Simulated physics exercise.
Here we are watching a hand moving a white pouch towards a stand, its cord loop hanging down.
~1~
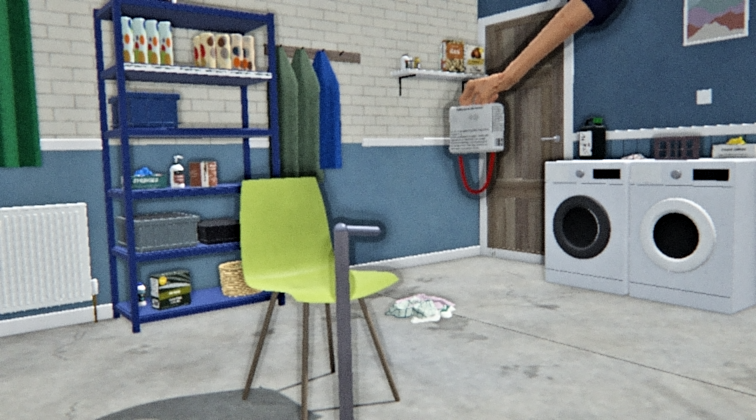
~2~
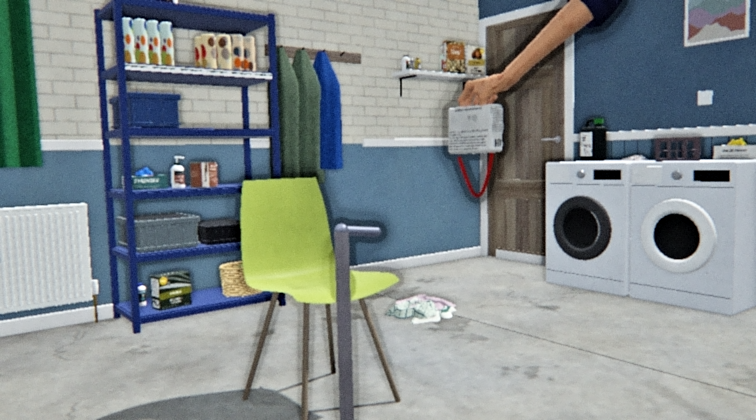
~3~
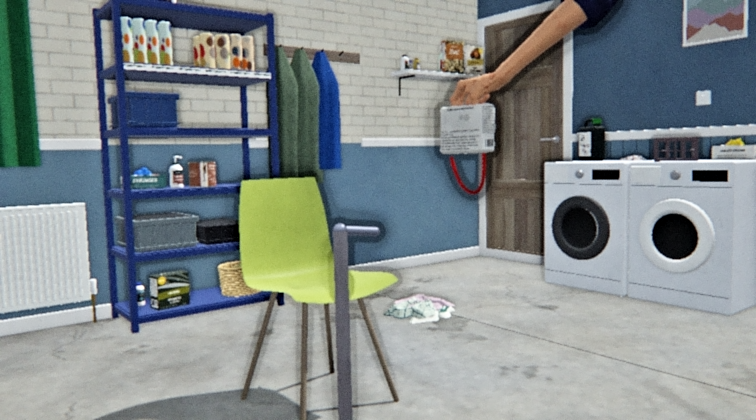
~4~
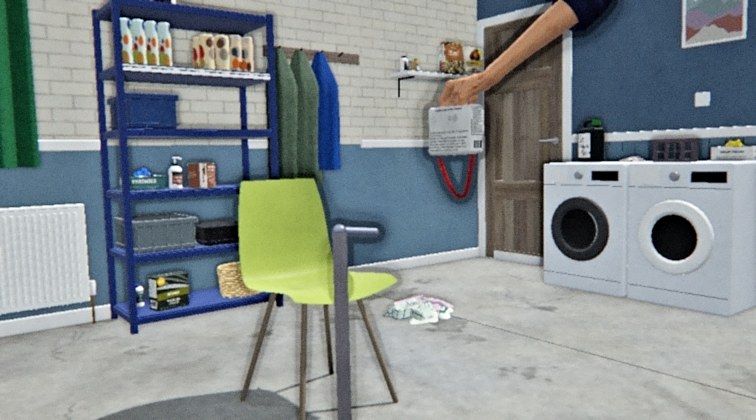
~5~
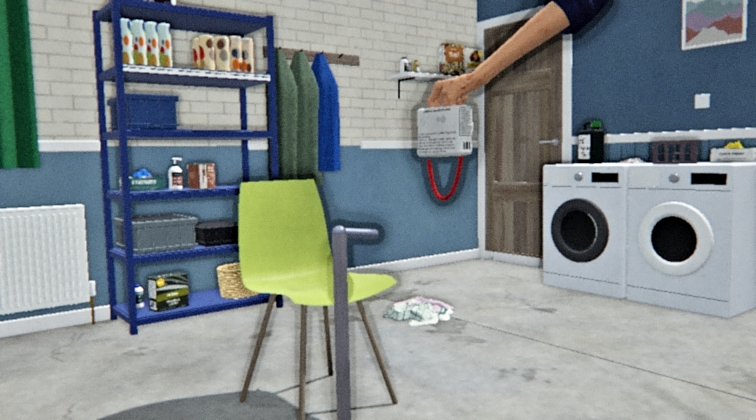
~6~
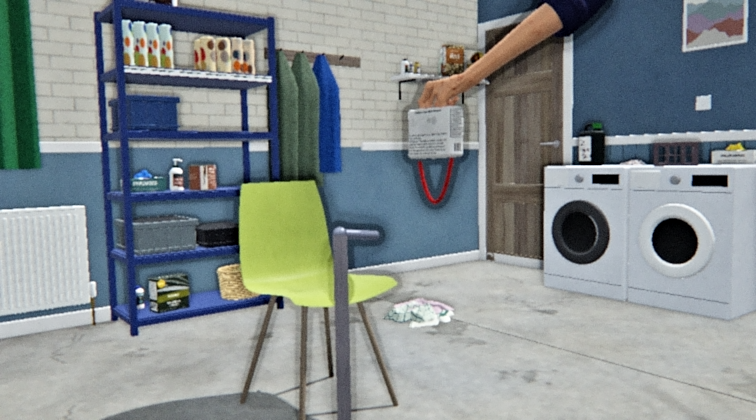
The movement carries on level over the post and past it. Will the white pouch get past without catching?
Yes, it ends up past the post.
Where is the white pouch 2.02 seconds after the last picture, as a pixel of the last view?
Pixel position, approx.: (215, 130).
Then, 0.48 s later than the last view, pouch nearing the post near (392, 132).
Then, 1.24 s later than the last view, pouch over the post near (314, 131).
Then, 2.02 s later than the last view, pouch past the post near (215, 130).
Finally, pouch past the post near (183, 129). The white pouch passes clear.
